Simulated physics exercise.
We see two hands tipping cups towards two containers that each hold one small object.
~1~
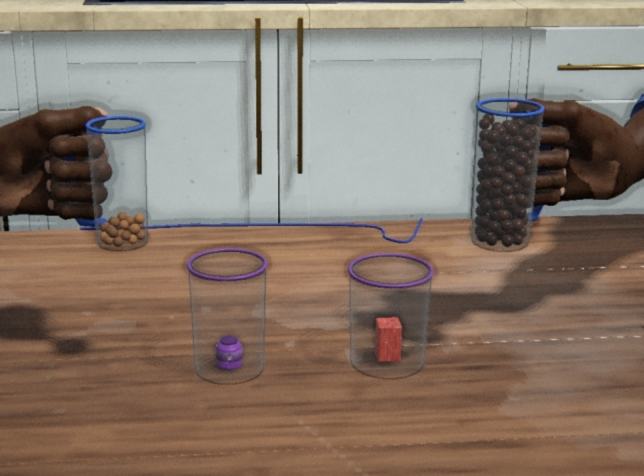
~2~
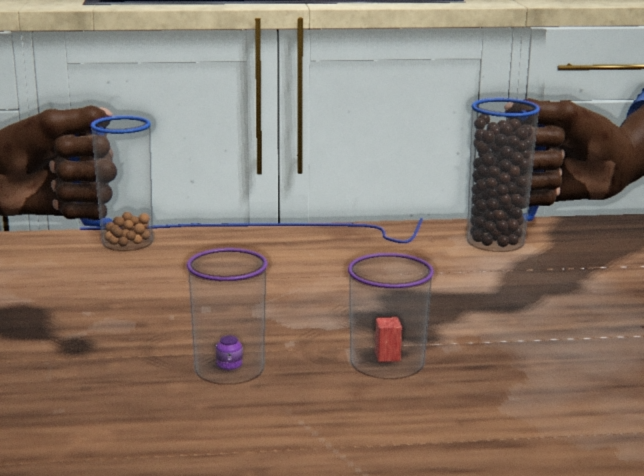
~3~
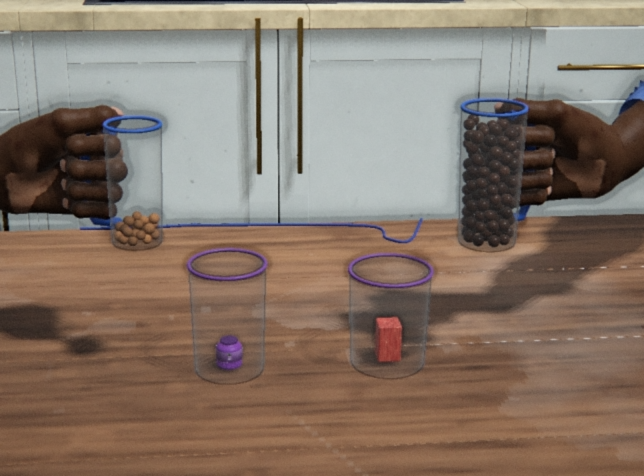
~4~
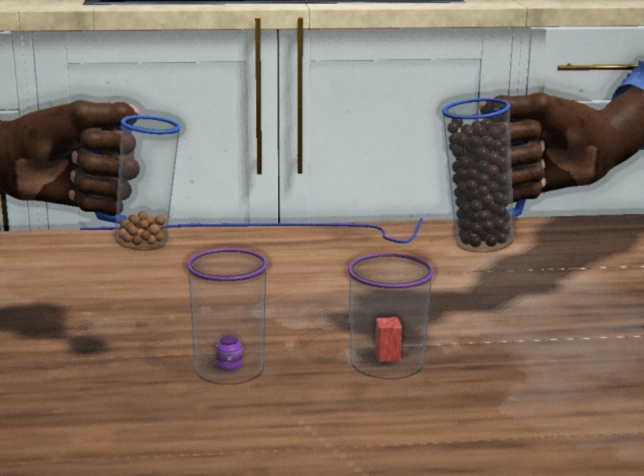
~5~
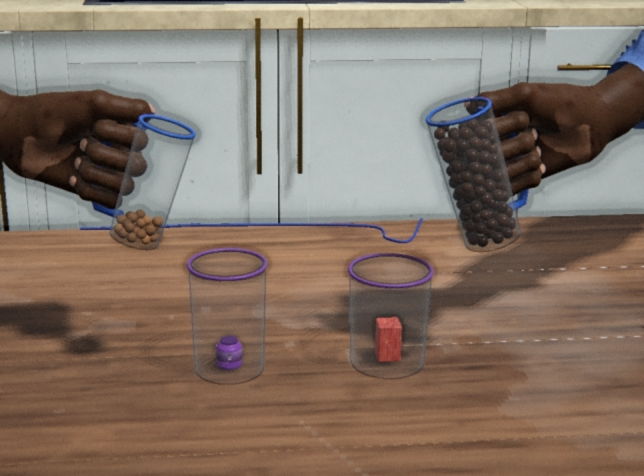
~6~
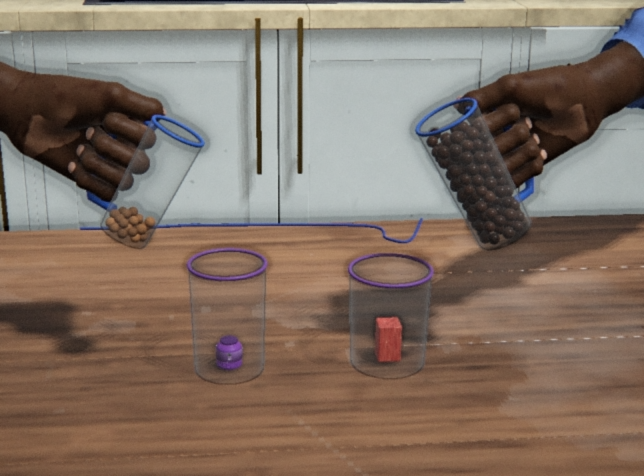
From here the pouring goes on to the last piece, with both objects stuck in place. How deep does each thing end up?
Left thing keeps its head above the surface, right thing disappears under the fill.
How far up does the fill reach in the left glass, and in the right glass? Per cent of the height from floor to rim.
Near 15 on the left, 75 on the right.
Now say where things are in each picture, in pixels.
Small bottle in the left glass (229, 351), a quarter of its height or less; left cup (119, 184), nearly empty of cereal balls; small block in the right glass (388, 340), reaching about a third of the way up; right cup (505, 176), nearly full of chocolate balls, in the first picture.
Left cup (124, 184), upright; right cup (500, 176), upright, in the second picture.
Left cup (135, 184), upright; right cup (490, 176), upright, in the third picture.
Left cup (146, 184), tipped 8°; right cup (480, 176), tipped 8°, in the fourth picture.
Left cup (150, 184), tipped 18°; right cup (476, 176), tipped 18°, in the fifth picture.
Small bottle in the left glass (229, 351); left cup (150, 184), tipped 29°; small block in the right glass (388, 340); right cup (476, 176), tipped 29°, in the sixth picture.
Then, 0.30 s later than the last frame, left glass empty, all of its cupful still in the cup; right glass empty, all of its cupful still in the cup.
Then, 0.69 s later than the last frame, left glass empty, all of its cupful still in the cup; right glass nearly empty, nearly all of its cupful still in the cup.
Then, 1.11 s later than the last frame, left glass nearly empty, roughly two thirds of its cupful still in the cup; right glass a third full, roughly half of its cupful still in the cup, one piece on the table.
When it is over, left glass nearly empty (surface near (229, 350)), nothing beside it; right glass three quarters full (surface near (390, 292)), one piece on the table; the left thing is still showing; the right thing is covered.
